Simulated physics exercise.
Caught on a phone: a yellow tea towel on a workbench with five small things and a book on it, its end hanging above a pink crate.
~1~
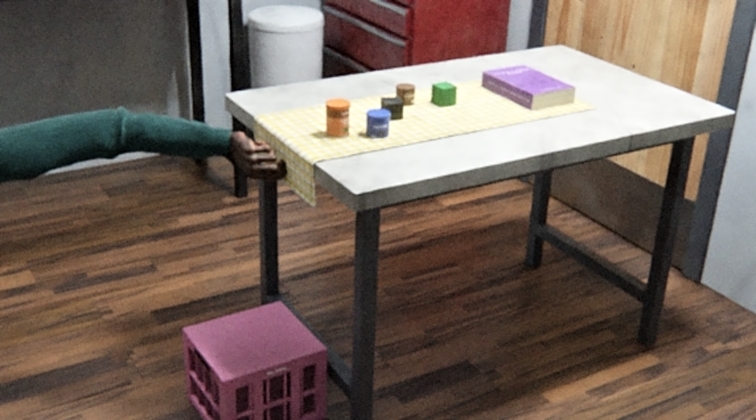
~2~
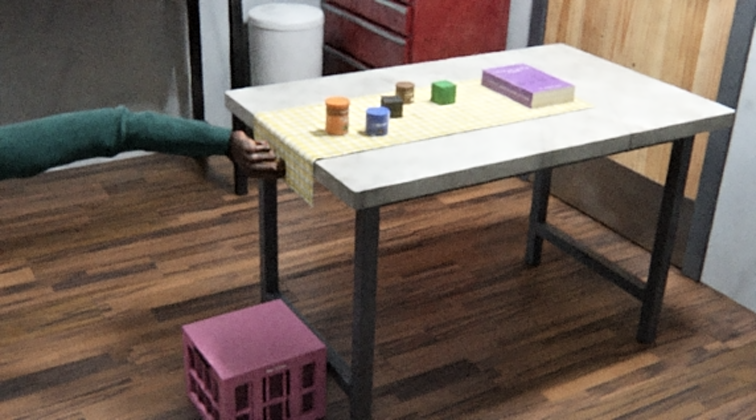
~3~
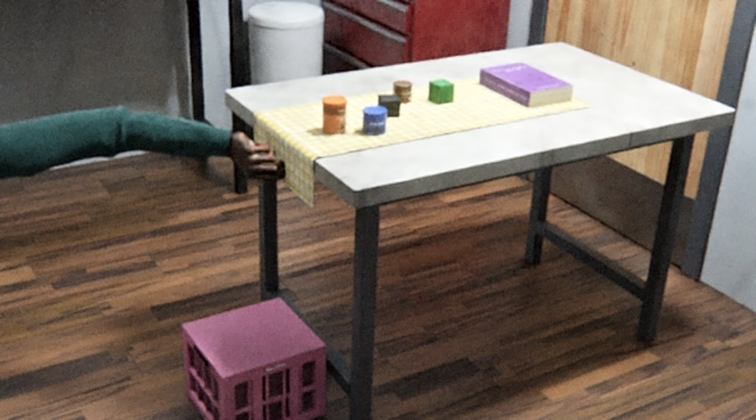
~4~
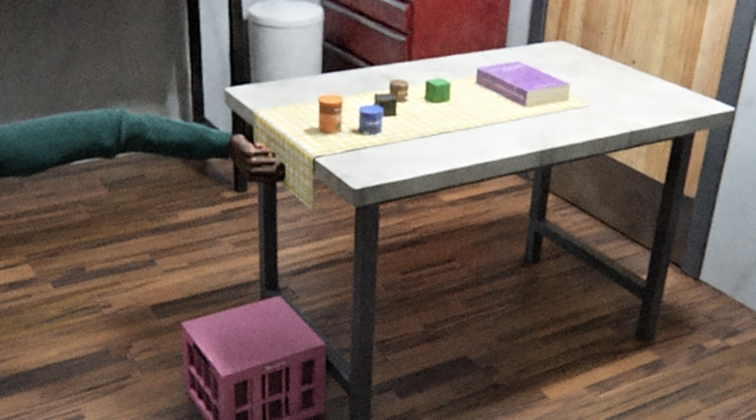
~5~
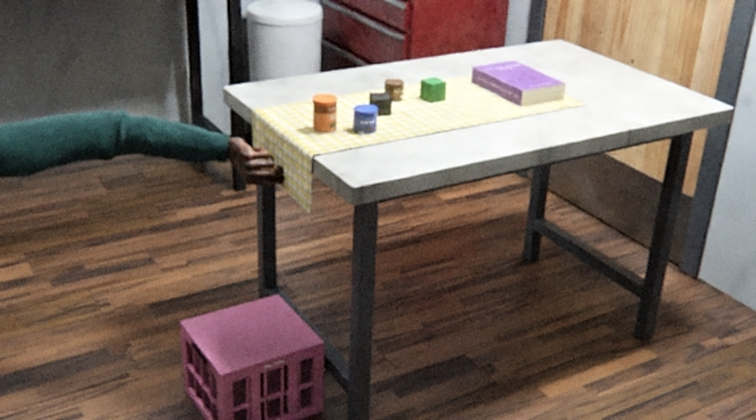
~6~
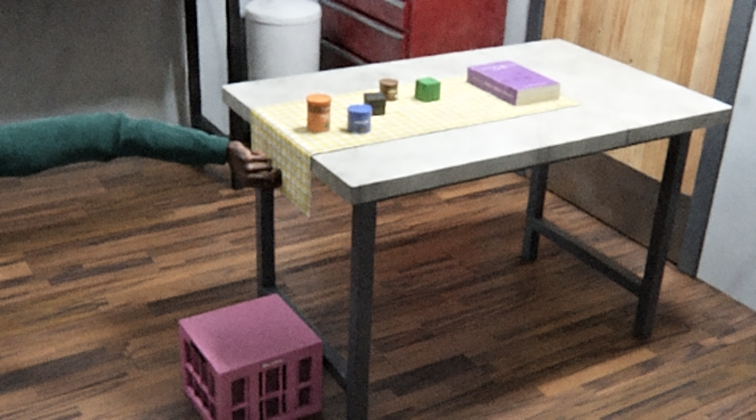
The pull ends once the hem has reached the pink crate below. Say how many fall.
It carries off four.
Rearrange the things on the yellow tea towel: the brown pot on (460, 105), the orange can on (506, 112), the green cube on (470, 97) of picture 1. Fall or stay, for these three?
The brown pot stays on, the orange can stays on, the green cube remains up.
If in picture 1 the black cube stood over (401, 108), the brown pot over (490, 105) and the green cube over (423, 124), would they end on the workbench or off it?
The black cube falls; the brown pot remains up; the green cube goes over.
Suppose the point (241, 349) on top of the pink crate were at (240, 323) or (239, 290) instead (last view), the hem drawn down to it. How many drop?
The count: 3 and 2.
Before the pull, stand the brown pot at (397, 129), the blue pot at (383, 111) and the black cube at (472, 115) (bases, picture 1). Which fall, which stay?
The brown pot drops off; the blue pot is carried off; the black cube keeps its place on top.
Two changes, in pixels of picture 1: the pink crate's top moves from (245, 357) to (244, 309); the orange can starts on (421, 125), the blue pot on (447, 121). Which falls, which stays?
The orange can holds on, the blue pot keeps its place on top.
A little later, hem near (278, 236); orange can gone.
Next, hem near (276, 285); orange can and blue pot gone.
Later still, hem on the crate; orange can, blue pot, black cube and brown pot gone.
When it is over, hem on the crate; orange can, blue pot, black cube and brown pot gone. The answer is four.
